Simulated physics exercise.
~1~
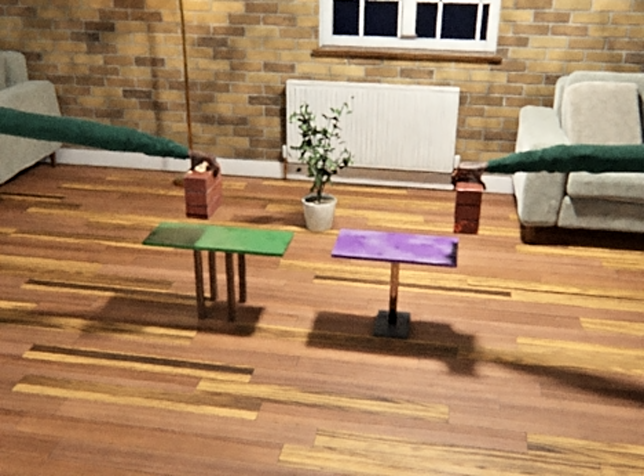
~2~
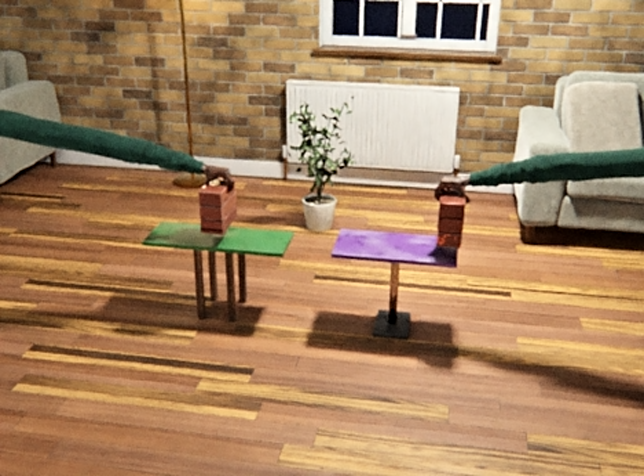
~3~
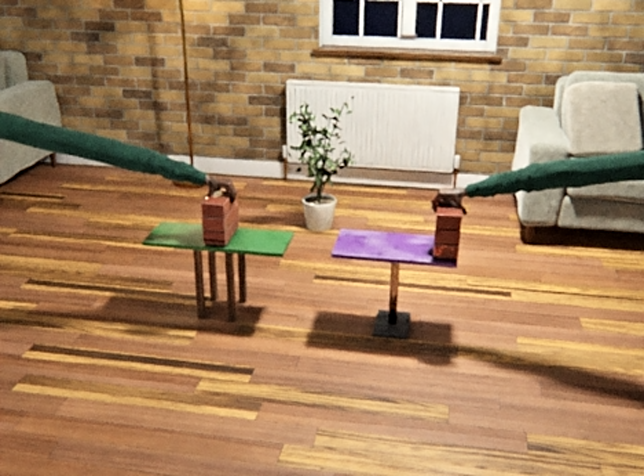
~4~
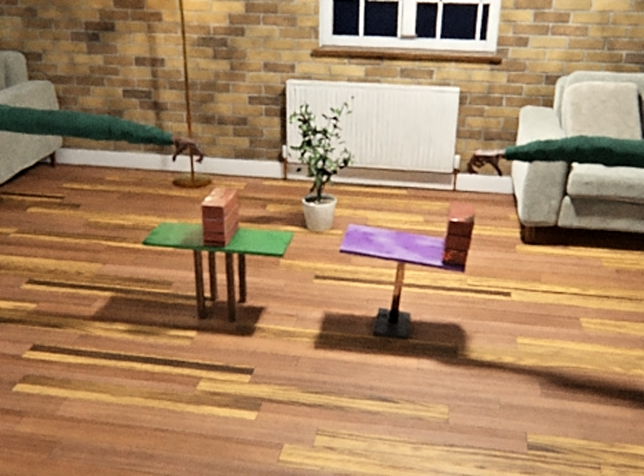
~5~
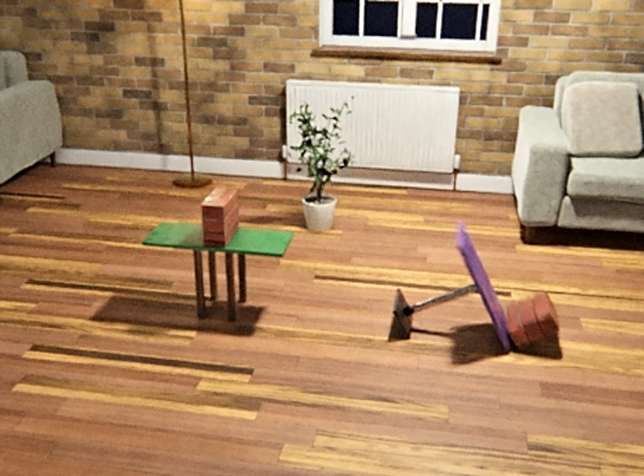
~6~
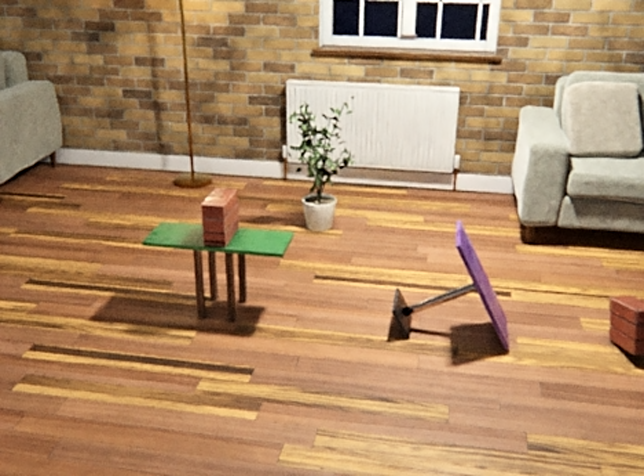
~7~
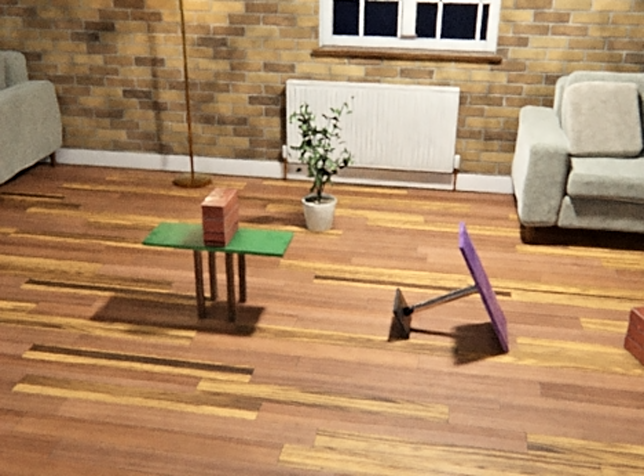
At the start, two green-sleeved arms hold stacks of red bricks near a green trestle table on the left and a purple side table on a single leg to the right. The arms lower the bricks, one stack near the middle of the green top and the other at the right end of the purple top. Both hands let go and draw back, and the purple table begins tipping right. It topples over, spilling its bricks, which tumble away across the floor to the right edge. The purple table ends tipped over, while the green one stands steady beneath its bricks.
